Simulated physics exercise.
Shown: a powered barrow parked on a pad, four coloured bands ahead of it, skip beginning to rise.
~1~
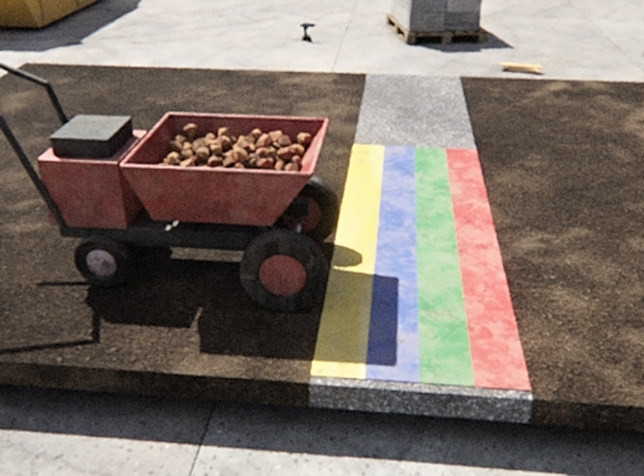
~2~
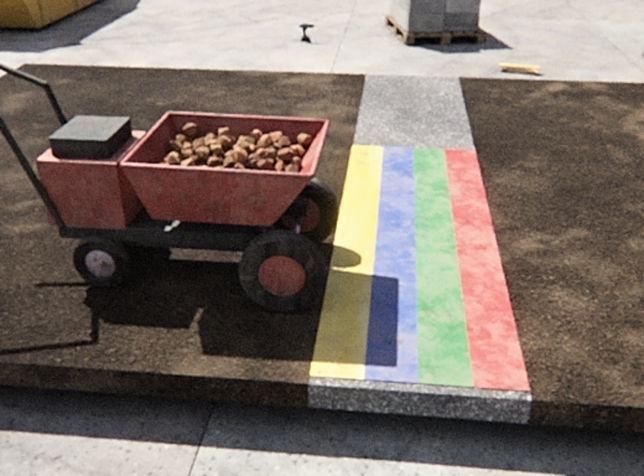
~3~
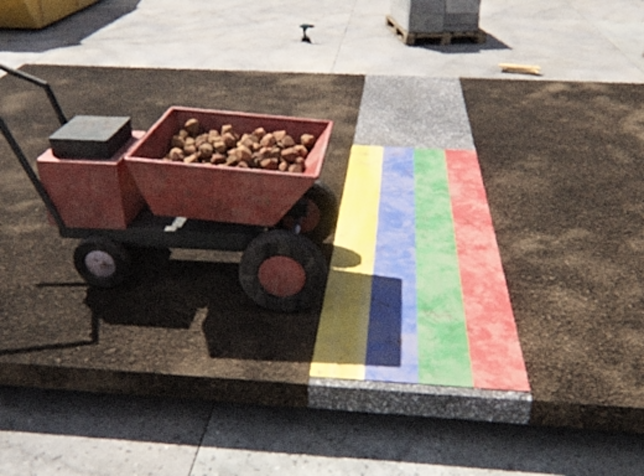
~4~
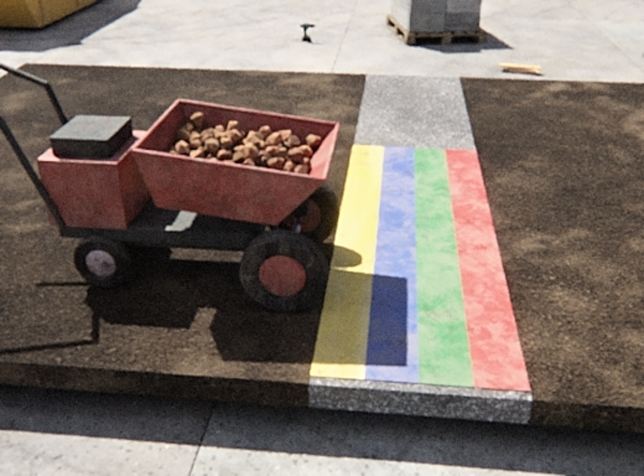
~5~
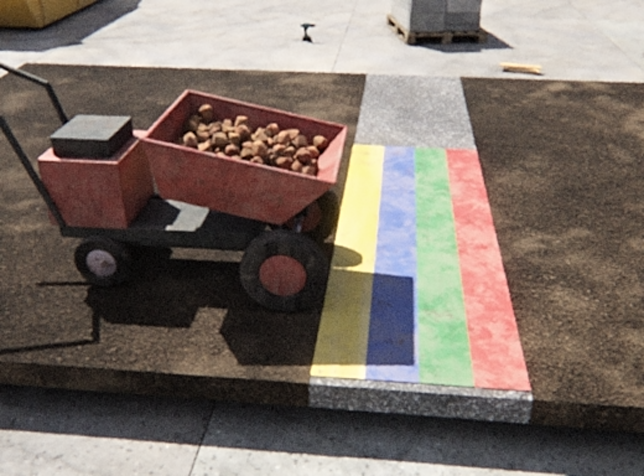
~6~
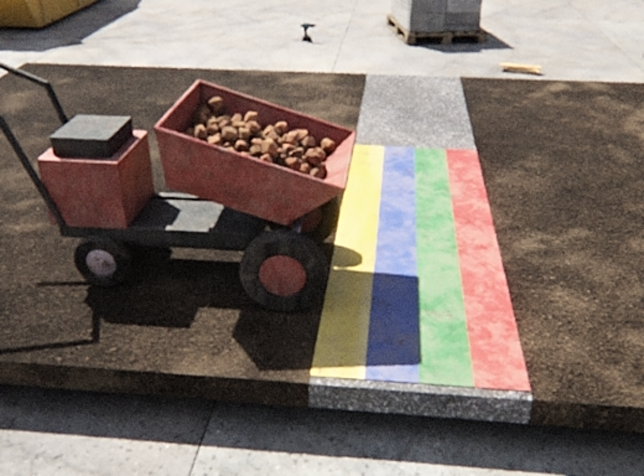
A sunlit concrete yard with a strip of dark, rough ground across it is seen from above and to one side by a still camera. A red barrow with black wheels stands at left, its skip loaded with brown clods, beside yellow, blue, green and red bands on the right. The skip stays level at first, then tilts gradually, its left end rising and its lip edging rightward, while the wheels stay put.
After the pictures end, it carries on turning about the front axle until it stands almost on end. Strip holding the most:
Green strip.
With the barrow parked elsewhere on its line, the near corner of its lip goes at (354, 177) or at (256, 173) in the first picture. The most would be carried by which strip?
The red strip, then the blue strip.
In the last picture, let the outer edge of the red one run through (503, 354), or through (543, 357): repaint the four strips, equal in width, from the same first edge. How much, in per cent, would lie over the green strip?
I'd estimate some 30 per cent, and then some 40 per cent.
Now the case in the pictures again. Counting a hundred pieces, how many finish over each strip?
Shares by strip - yellow: 0 per cent; blue: 15 per cent; green: 35 per cent; red: 15 per cent.
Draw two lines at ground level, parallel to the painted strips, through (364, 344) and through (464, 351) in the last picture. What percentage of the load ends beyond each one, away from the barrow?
Result, first then second: 80 %, 40 %.
Shortly afterwards, skip tipped steeply; the whole lot in the skip.
Next, skip tipped right over; the bulk in the skip; a little over the blue strip; near a quarter over the green strip; only a few over the red strip; only a few falling.
Some moments later, skip tipped right over; near a quarter in the skip; a little over the blue strip; near a third over the green strip; near a quarter over the red strip; a little off the paint.
In the end, skip tipped right over; near a quarter in the skip; none at all over the yellow strip; a little over the blue strip; near a third over the green strip; near a quarter over the red strip; a little off the paint.
